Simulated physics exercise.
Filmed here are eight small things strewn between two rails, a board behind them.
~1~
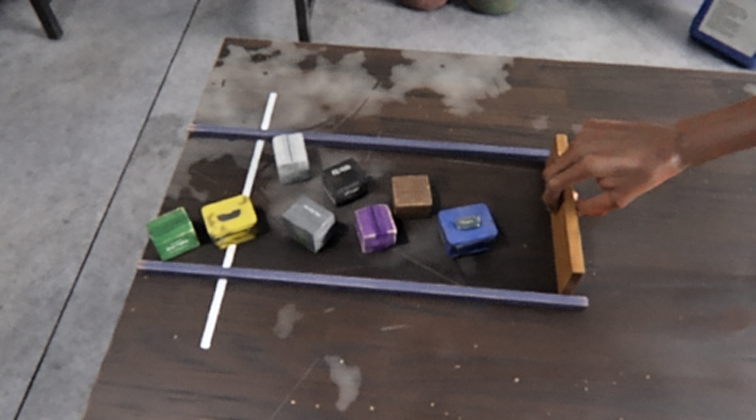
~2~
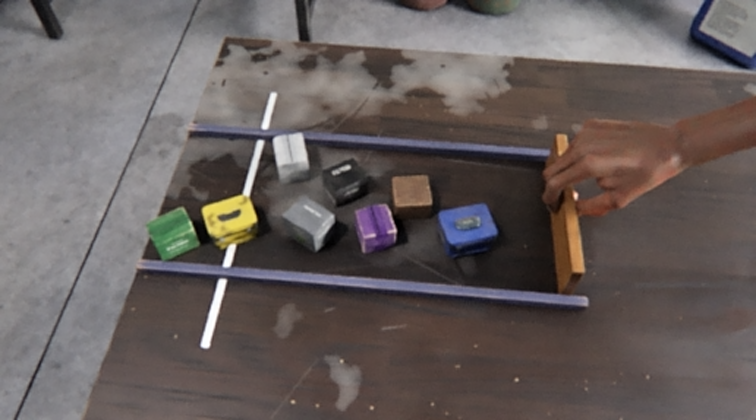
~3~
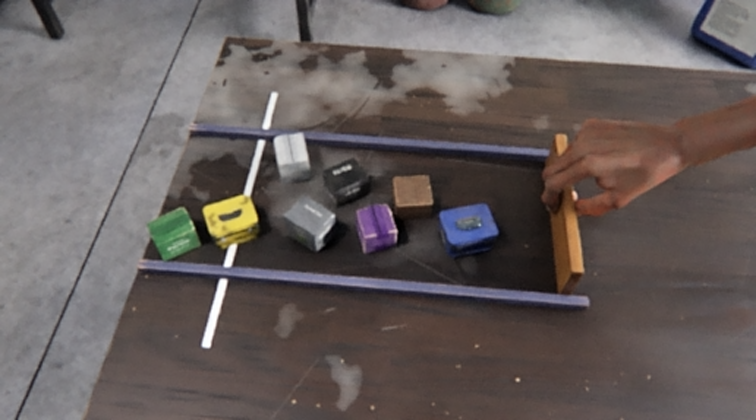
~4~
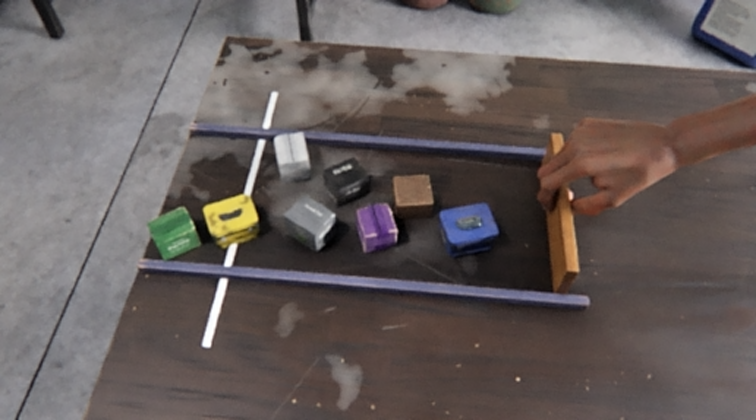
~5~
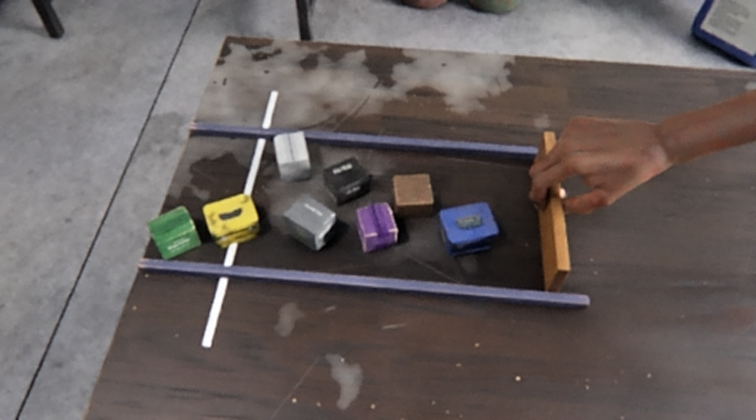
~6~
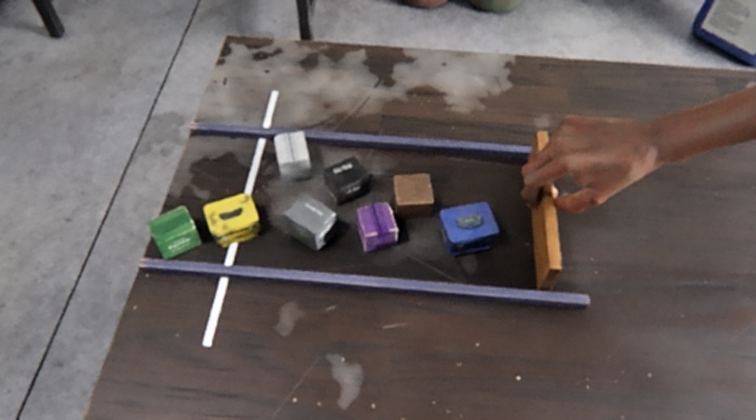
A hand slides a wooden board slightly left between two rails, toward scattered small boxes.
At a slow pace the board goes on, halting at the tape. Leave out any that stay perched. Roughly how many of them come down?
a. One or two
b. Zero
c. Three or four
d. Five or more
Option c: Three or four.
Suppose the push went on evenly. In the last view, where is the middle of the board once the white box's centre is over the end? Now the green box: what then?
I'd say about (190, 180) for the first one and about (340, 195) for the second.
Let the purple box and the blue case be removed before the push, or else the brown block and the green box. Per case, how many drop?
You'd count 1 the first time and 2 the second time.
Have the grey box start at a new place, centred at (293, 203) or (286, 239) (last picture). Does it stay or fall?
First spot, it is pushed off; second spot, it is safe.
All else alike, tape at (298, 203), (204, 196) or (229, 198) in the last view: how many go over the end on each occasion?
Going through each try, you'd get 2, 5 and 3.
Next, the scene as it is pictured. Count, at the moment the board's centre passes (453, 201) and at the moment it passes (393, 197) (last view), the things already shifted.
First 1, after that 5.
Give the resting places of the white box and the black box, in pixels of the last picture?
Final spots - white box (233, 144), black box (194, 177).
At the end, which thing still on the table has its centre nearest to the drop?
The purple box finishes closest.
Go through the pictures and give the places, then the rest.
In the first frame, green box (173, 234); yellow case (231, 222); white box (291, 159); board (563, 212); tape (244, 201).
In the second frame, yellow case (232, 222); brown block (411, 197).
In the third frame, white box (292, 159); blue case (467, 231).
In the fourth frame, green box (174, 234); black box (346, 181).
In the fifth frame, yellow case (233, 221); board (550, 209).
In the sixth frame, green box (175, 233); yellow case (233, 220); white box (293, 157); board (543, 208); tape (246, 199).
Soon after, none off yet; green box at rest near (175, 233); yellow case at rest near (233, 220); white box at rest near (293, 157).
After that, none off yet; green box displaced about its own width near (147, 235); yellow case displaced about its own width near (194, 215); white box at rest near (292, 157).
In the end, the number that fall off is three or four; gone, grey box, yellow case and green box.
